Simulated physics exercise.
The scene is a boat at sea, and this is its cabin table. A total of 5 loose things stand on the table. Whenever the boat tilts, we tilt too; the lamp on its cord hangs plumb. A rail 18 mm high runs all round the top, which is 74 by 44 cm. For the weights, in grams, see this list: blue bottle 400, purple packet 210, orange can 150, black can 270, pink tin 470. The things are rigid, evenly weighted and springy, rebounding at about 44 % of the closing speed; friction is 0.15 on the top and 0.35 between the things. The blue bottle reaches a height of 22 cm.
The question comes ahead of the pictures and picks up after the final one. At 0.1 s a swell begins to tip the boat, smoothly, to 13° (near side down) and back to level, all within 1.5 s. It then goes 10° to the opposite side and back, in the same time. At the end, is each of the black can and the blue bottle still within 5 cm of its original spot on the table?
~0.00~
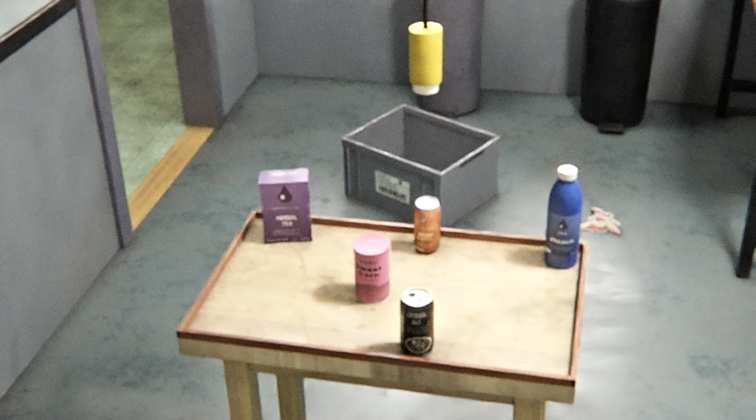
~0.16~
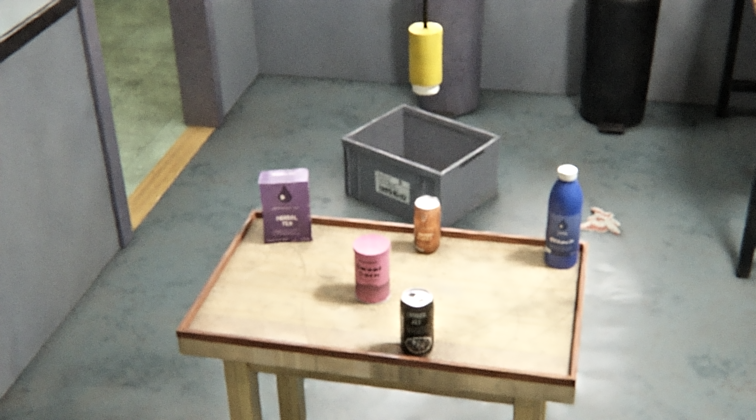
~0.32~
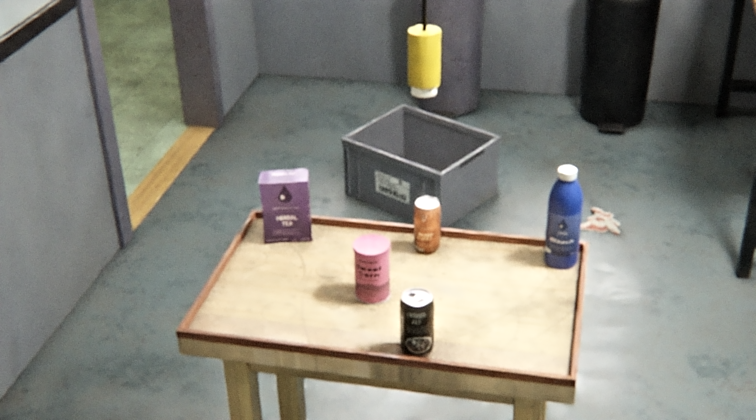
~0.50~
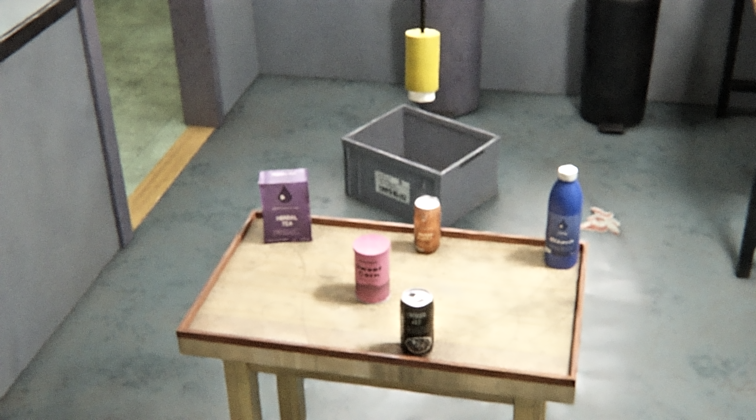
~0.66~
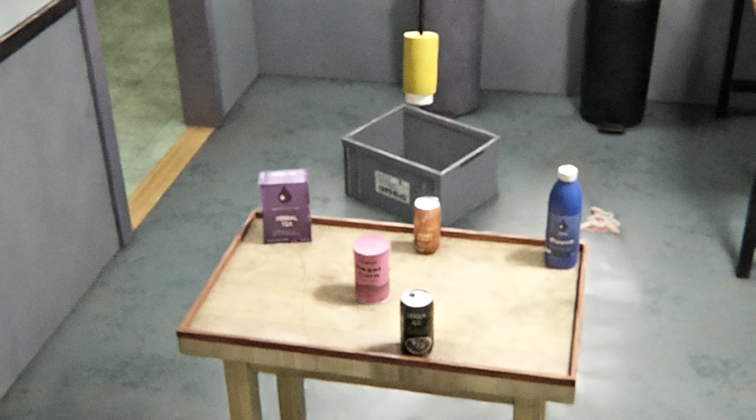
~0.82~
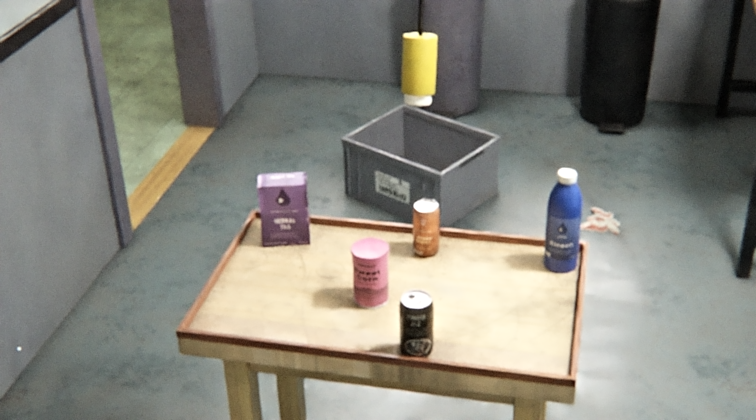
The black can is; the blue bottle is not.
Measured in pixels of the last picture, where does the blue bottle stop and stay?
Around (559, 256).
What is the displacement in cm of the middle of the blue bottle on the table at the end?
Start to finish, roughly 15 cm.
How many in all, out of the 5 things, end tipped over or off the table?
That gives 0.
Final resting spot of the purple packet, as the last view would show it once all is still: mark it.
My guess is roughly (265, 243).
After 1.02 s, boat heeled 11°, near side down; blue bottle moved 5 cm near (562, 230); purple packet moved 6 cm; orange can moved 5 cm.
After 1.22 s, boat heeled 7°, near side down; blue bottle moved 11 cm near (560, 246); purple packet moved 11 cm; orange can moved 11 cm.
After 1.32 s, boat heeled 4°, near side down; blue bottle moved 14 cm near (559, 253); purple packet moved 14 cm; orange can moved 14 cm.
After 2.42 s, boat heeled 10°, far side down; blue bottle moved 16 cm near (558, 259); purple packet moved 16 cm; orange can moved 16 cm.
In the end (3.6 s), not toppled but over 5 cm from the start, blue bottle, purple packet, orange can and pink tin; black can under 5 cm from the start. At the end, from the last picture's camera, black can near (418, 321), blue bottle near (559, 256).
